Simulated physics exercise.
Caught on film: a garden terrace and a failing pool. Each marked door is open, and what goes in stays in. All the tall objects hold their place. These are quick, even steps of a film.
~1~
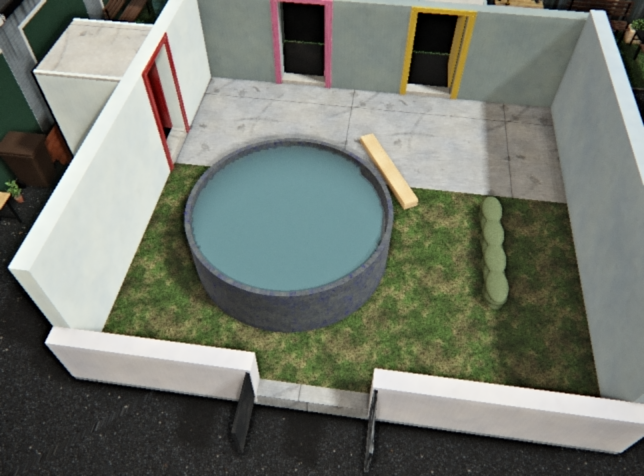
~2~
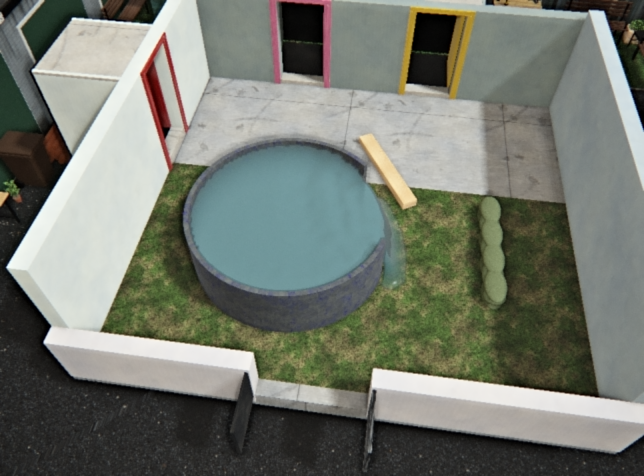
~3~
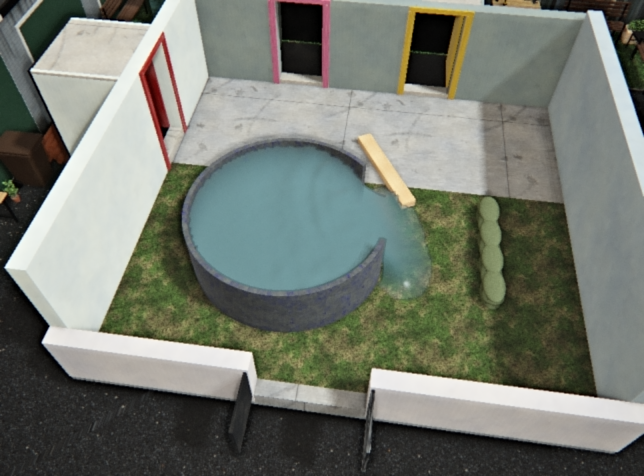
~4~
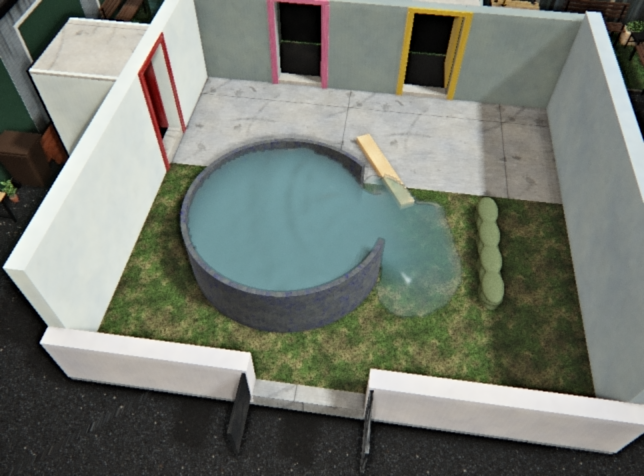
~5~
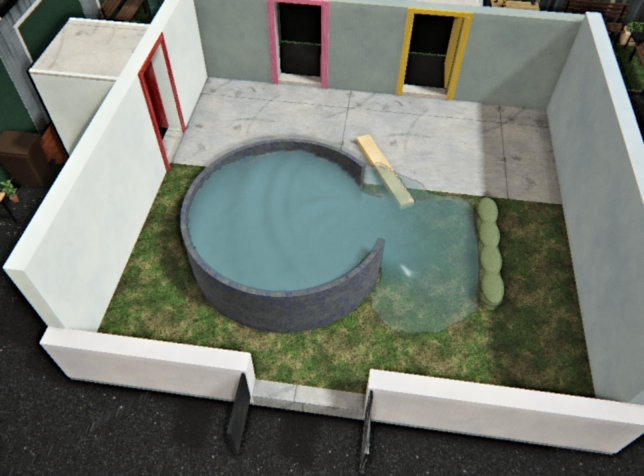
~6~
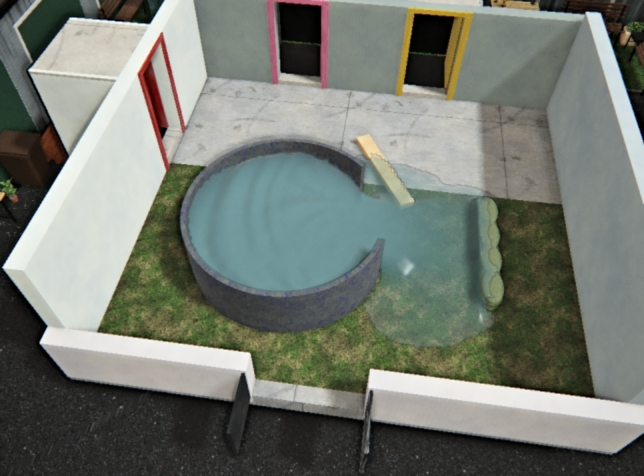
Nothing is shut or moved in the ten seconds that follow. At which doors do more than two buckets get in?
In the end: The yellow door takes more than that; the red door stays under that; the pink door stays under that.
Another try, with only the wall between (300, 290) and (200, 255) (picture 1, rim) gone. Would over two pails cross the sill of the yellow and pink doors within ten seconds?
One by one: The yellow door stays under, the pink door passes that mark.
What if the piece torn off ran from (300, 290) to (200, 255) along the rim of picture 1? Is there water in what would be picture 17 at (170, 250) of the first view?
There: Covered.
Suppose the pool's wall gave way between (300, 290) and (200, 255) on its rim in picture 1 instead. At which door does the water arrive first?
The door marked red.
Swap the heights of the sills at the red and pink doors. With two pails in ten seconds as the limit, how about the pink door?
My reading: Pink door keeps below it.
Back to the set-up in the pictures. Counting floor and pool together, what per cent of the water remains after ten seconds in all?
Close to 90 %.
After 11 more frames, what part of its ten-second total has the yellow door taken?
Near 0 in a hundred.
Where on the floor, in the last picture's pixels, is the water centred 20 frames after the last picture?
I would point to (395, 232).
A moment on, water covers 40 % of the floor; the yellow door not reached, the red door not reached, the pink door not reached.
Next, water covers 60 % of the floor; the yellow door wet at the sill, nothing in, the red door not reached, the pink door not reached.
Then, water covers 70 % of the floor; the yellow door over two buckets in, the red door not reached, the pink door wet at the sill, nothing in.
Later, water covers 90 % of the floor; the yellow door far over two buckets in, the red door wet at the sill, nothing in, the pink door wet at the sill, nothing in.
In the end, water covers 95 % of the floor; the yellow door far over two buckets in, the red door wet at the sill, nothing in, the pink door wet at the sill, nothing in.
